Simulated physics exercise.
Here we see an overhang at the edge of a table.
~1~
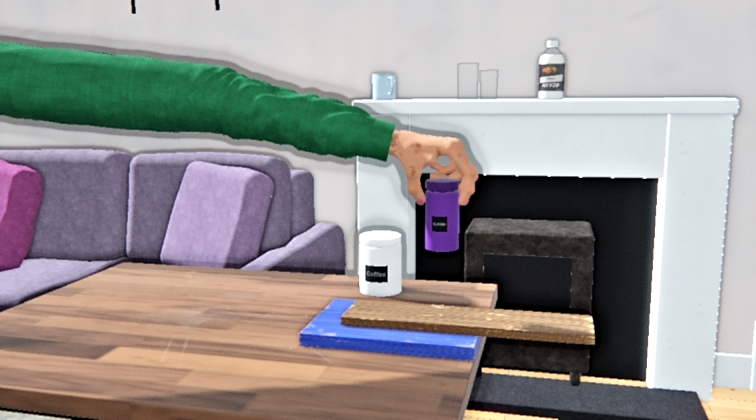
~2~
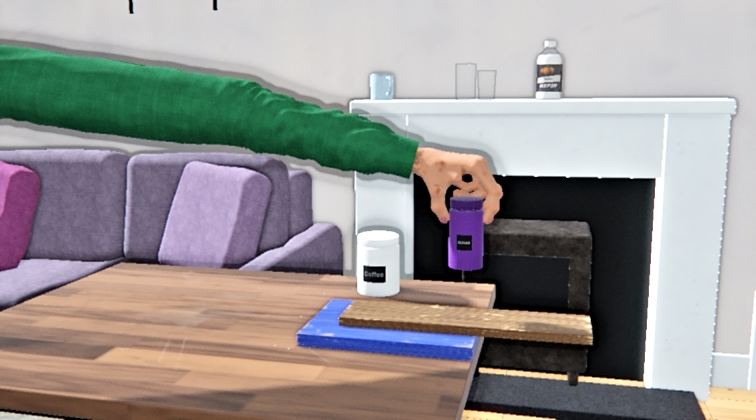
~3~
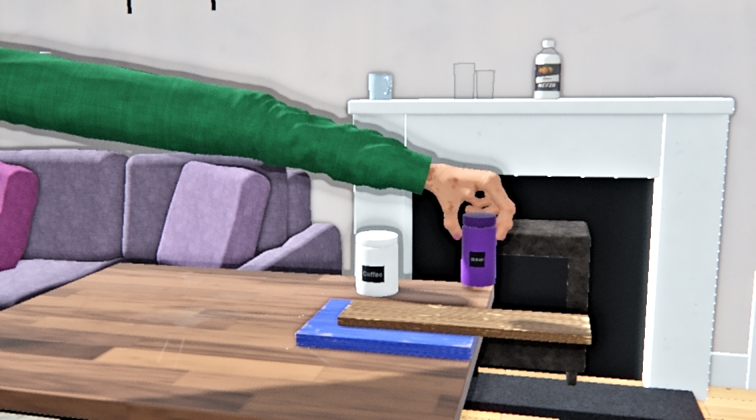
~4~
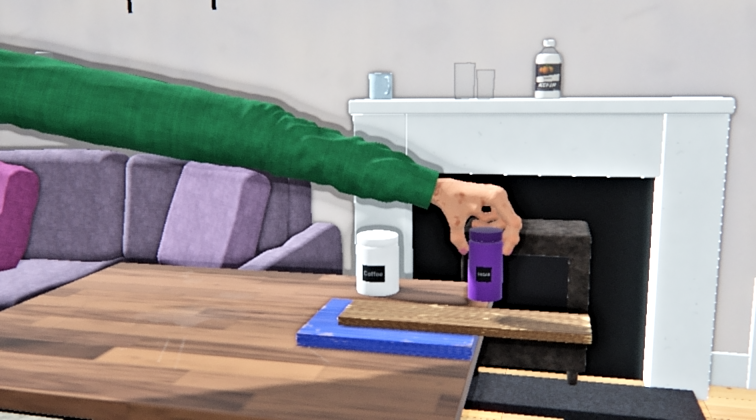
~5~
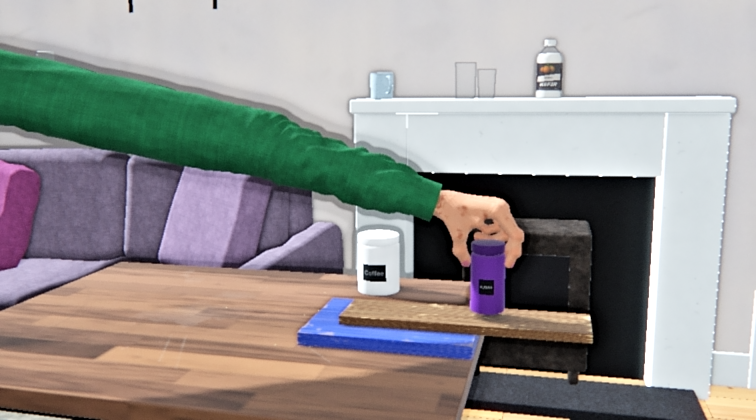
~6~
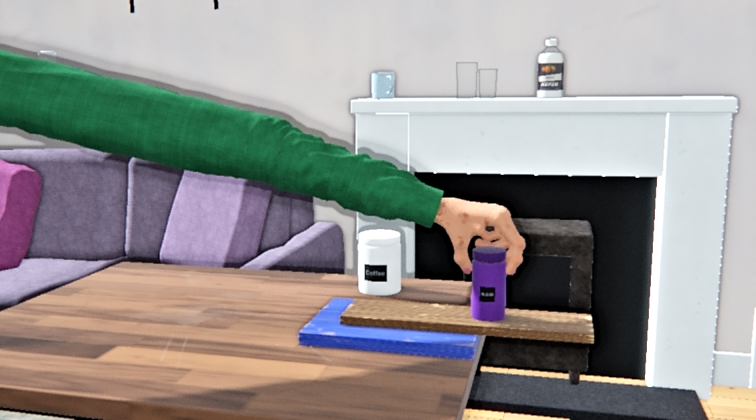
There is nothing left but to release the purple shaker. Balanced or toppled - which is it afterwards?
Balanced.
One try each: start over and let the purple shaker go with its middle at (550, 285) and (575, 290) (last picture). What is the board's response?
It falls the first time and falls the second time.
Then, 0.60 s past the last view, nothing moves.
Then, 1.20 s past the last view, purple shaker resting near (489, 284).
Finally, all 4 still in place. Final places as the last picture's camera would see them, purple shaker near (489, 284). The board stays on the table.
